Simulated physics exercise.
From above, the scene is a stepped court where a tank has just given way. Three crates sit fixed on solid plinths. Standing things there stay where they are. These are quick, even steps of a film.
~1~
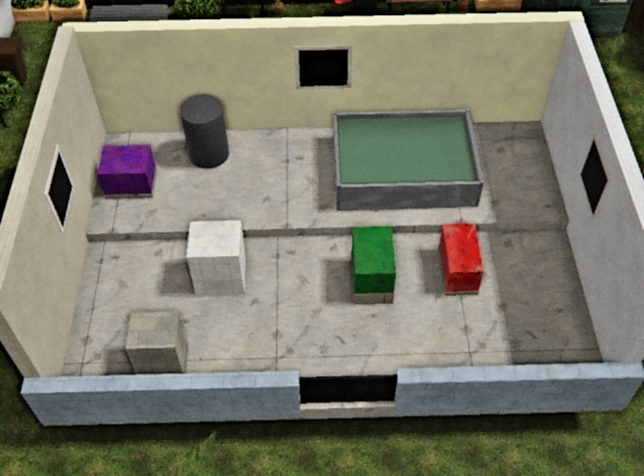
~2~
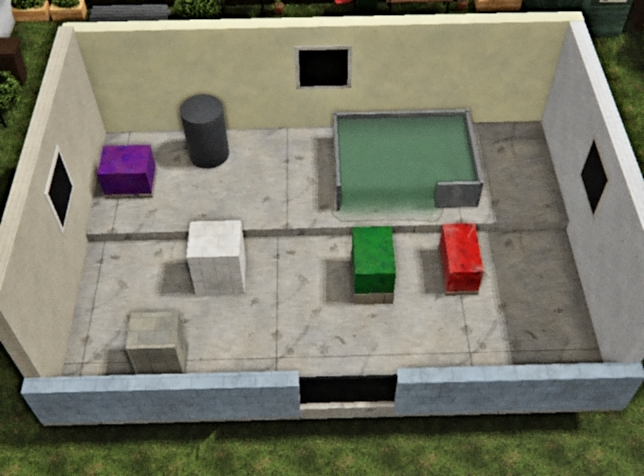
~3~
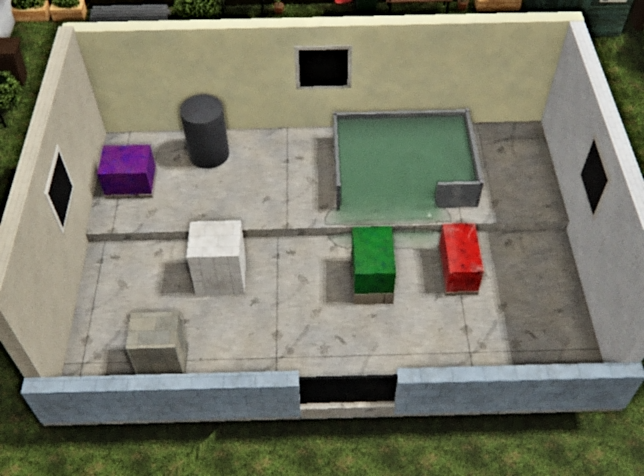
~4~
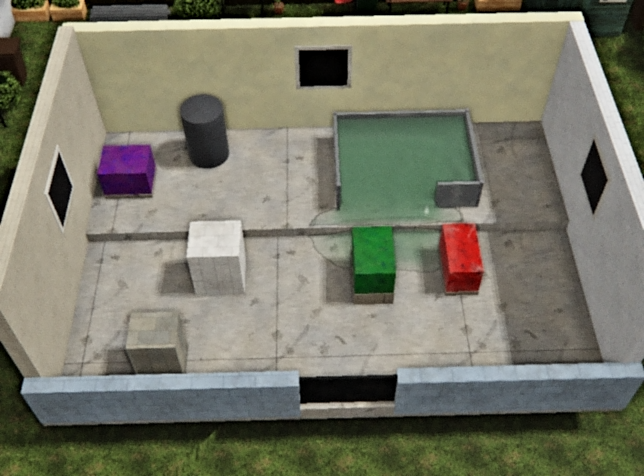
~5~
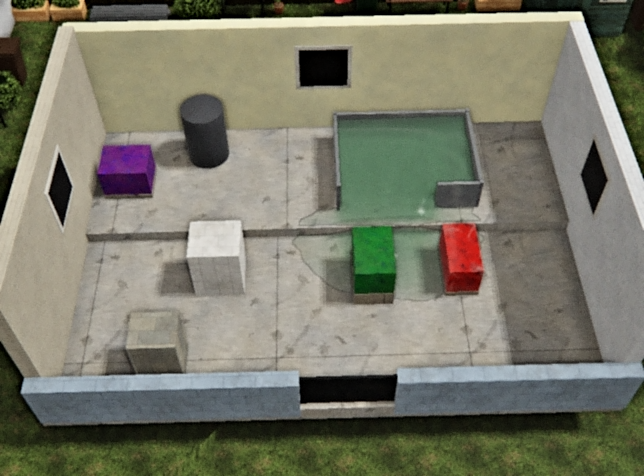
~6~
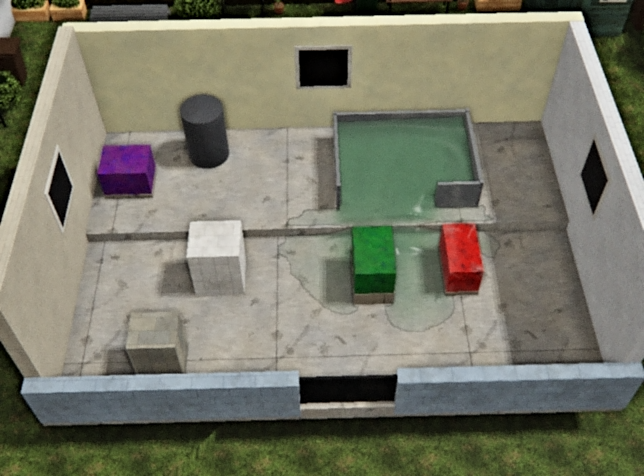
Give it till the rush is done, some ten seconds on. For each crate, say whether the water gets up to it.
Result: The red crate is exposed, the green crate is exposed, the purple crate is protected.
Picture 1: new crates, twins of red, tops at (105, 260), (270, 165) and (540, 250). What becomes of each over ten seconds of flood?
In that order: Is wetted, is spared, is wetted.
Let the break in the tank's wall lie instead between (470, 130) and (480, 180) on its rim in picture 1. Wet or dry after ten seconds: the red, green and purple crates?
Here goes: Red crate - left alone; green crate - left alone; purple crate - left alone.
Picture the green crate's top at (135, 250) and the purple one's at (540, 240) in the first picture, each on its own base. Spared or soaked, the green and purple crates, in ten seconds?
First green: It keeps clear; then purple: It is dampened.
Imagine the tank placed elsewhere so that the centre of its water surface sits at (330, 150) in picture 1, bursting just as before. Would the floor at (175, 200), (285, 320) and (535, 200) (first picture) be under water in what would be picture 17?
As listed: Free of water, flooded, free of water.
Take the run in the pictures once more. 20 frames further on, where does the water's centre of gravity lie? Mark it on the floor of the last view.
Around pixel (364, 277).
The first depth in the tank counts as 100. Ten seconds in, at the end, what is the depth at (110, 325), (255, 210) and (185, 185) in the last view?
Going place by place: 18 %, 0 % and 0 %.
A moment on, water covers 20 % of the floor; the red crate water round its plinth, the green crate water round its plinth, the purple crate not reached.
Next, water covers 35 % of the floor; the red crate water round its plinth, the green crate water round its plinth, the purple crate not reached.
Then, water covers 50 % of the floor; the red crate water round its plinth, the green crate water round its plinth, the purple crate not reached.
Later, water covers 60 % of the floor; the red crate water round its plinth, the green crate water round its plinth, the purple crate not reached.
In the end, water covers 60 % of the floor; the red crate was topped, the green crate was topped, the purple crate stayed above the water.
